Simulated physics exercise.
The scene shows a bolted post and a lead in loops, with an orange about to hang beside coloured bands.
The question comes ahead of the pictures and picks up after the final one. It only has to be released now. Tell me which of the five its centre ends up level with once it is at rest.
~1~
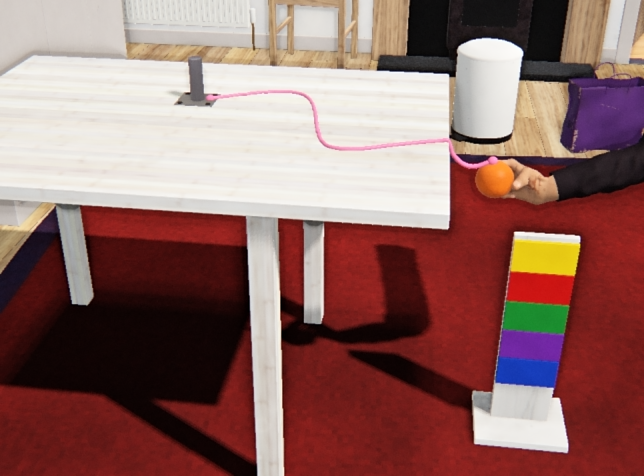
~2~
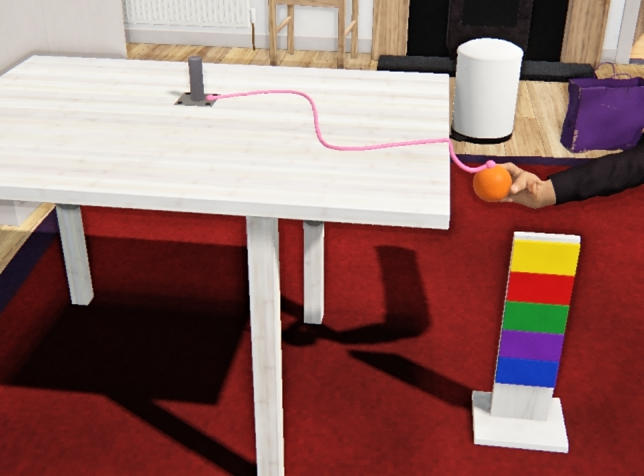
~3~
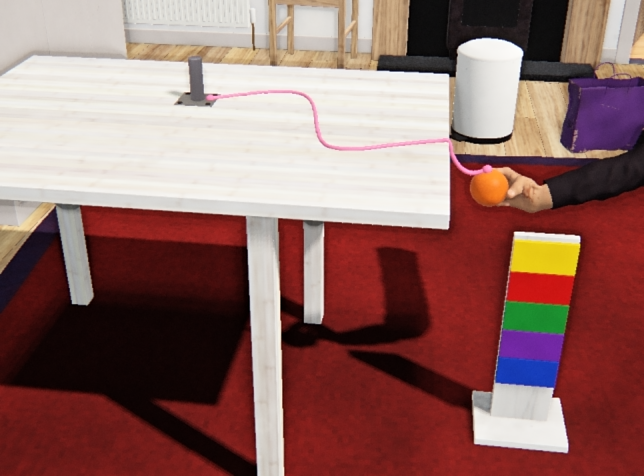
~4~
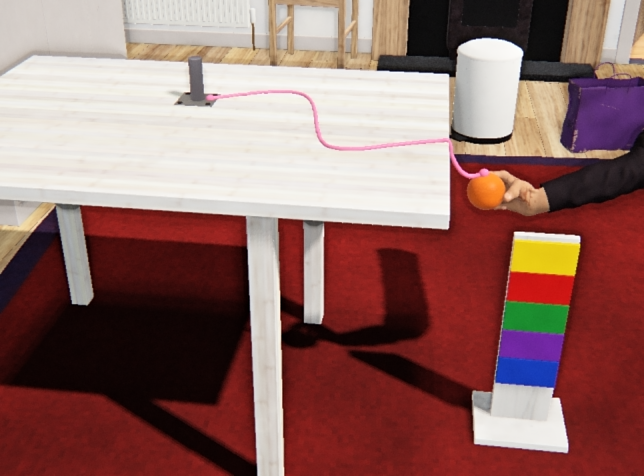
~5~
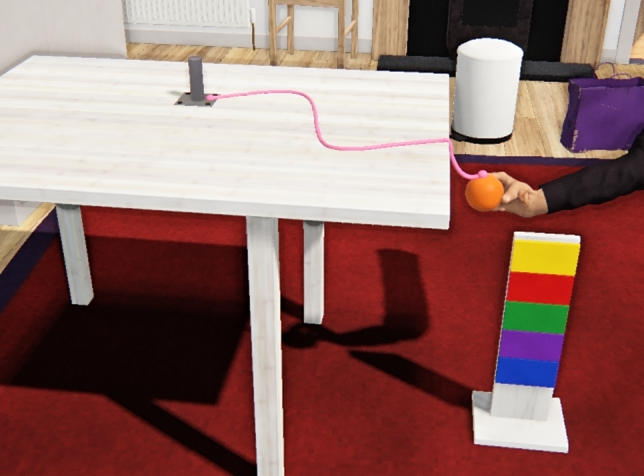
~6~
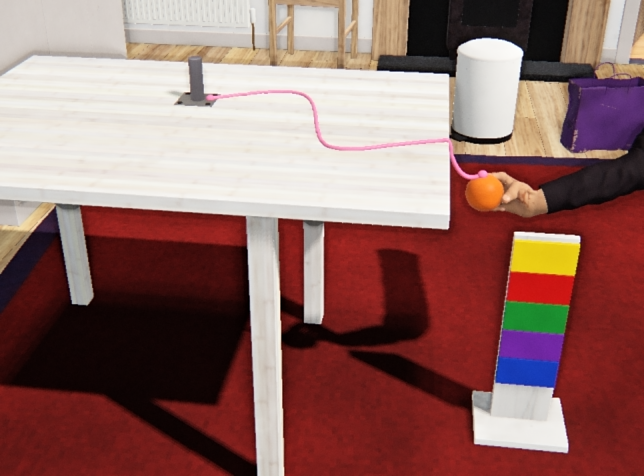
Its centre ends up level with green.
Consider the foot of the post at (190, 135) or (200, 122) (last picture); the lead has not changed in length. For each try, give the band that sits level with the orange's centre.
Trial 1 - purple; trial 2 - purple.
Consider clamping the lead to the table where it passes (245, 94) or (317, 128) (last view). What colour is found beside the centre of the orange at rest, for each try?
In order: Green; yellow.
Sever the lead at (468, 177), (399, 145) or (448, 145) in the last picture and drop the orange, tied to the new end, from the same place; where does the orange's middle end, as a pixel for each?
About (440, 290), then (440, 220), then (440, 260).
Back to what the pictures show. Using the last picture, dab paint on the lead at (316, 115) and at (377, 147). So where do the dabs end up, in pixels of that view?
In that view they sit near (367, 119) and near (445, 176).
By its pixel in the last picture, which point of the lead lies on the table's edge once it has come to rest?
(329, 147), give or take.
Soon after, orange near (456, 300); level with green.
Then, orange near (425, 295); level with green.
At rest, orange near (435, 302); level with green. Its middle rests at the green band.
